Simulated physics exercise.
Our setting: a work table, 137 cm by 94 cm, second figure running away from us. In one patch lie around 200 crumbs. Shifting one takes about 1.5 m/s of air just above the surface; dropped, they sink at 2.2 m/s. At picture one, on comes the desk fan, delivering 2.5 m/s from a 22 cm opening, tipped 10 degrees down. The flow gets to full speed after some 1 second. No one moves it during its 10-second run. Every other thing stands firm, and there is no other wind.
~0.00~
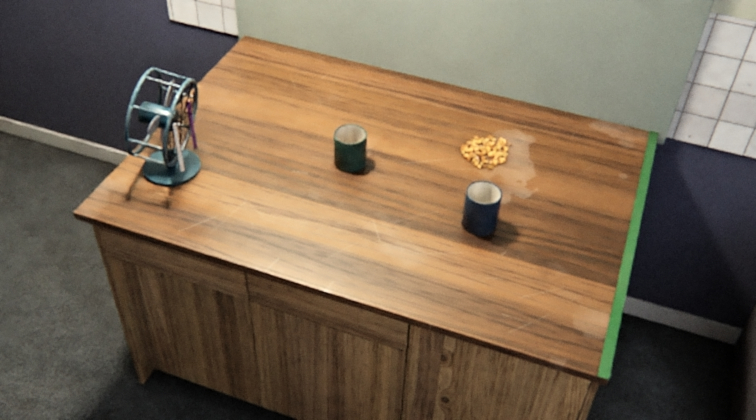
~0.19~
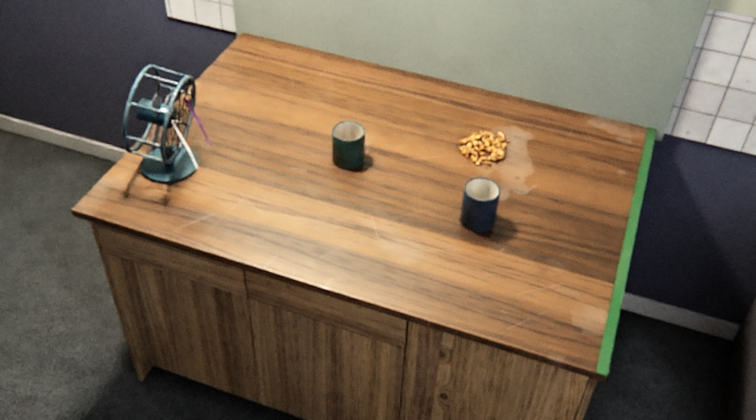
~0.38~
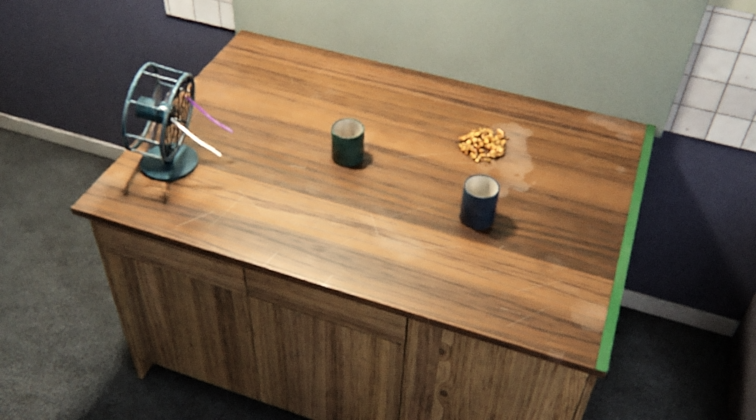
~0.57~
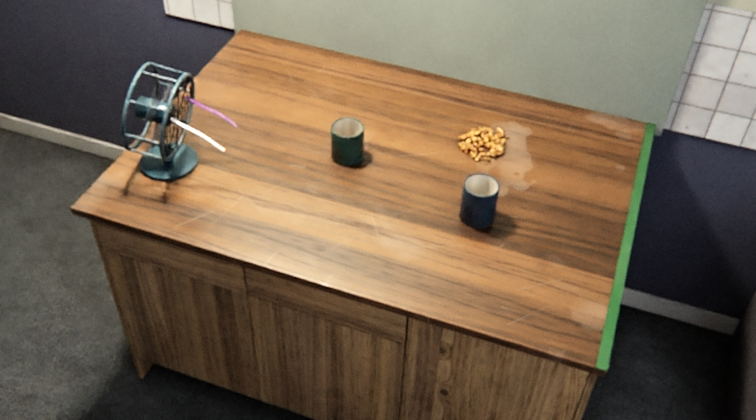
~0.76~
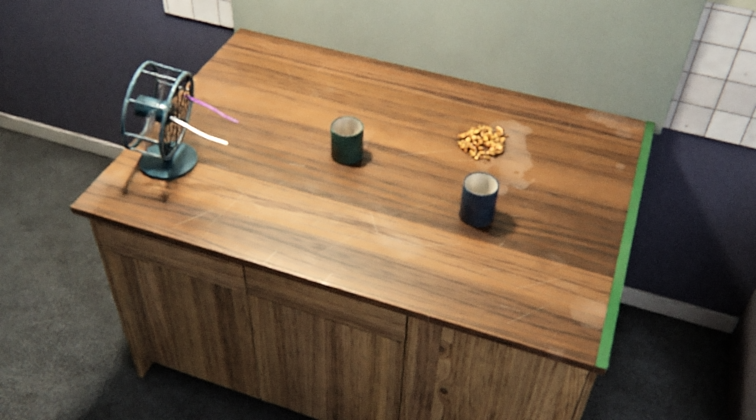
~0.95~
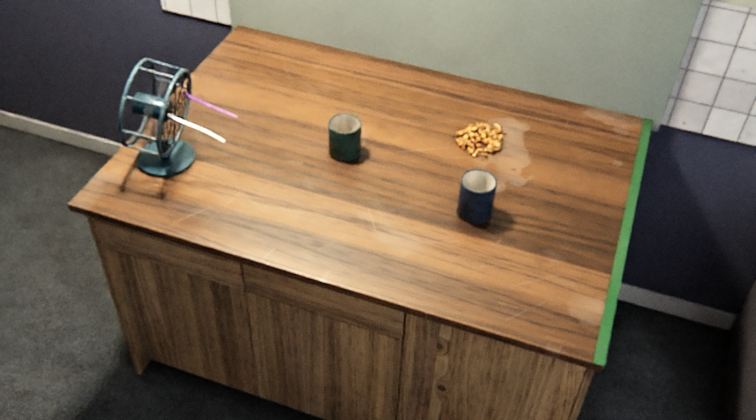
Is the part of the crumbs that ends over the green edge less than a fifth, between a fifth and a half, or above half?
Of the crumbs, under a fifth end over the green edge.
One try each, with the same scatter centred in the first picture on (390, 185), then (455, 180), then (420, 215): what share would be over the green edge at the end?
First try 60 %, second 30 %, third 80 %.
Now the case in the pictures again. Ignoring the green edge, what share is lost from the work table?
My best guess is roughly 0 %.
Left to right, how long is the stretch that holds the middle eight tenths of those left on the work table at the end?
Around 10 centimetres from left to right.
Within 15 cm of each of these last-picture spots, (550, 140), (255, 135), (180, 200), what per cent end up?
Estimates in listed order: 15 %; 0 %; 0 %.
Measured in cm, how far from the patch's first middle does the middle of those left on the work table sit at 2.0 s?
I'd guess near 0 cm.
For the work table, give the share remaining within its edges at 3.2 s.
Around 100 percent remain.
After 2.0 s the count stands so, 0 % are over the green edge; the middle of those still in play is near (484, 137).
After 3.2 s the count stands so, 0 % are over the green edge; the middle of those still in play is near (484, 137).
After 5.5 s the count stands so, 0 % are over the green edge; the middle of those still in play is near (484, 137).
After 10.0 s, at the end, 0 % are over the green edge; the middle of those still in play is near (484, 137).
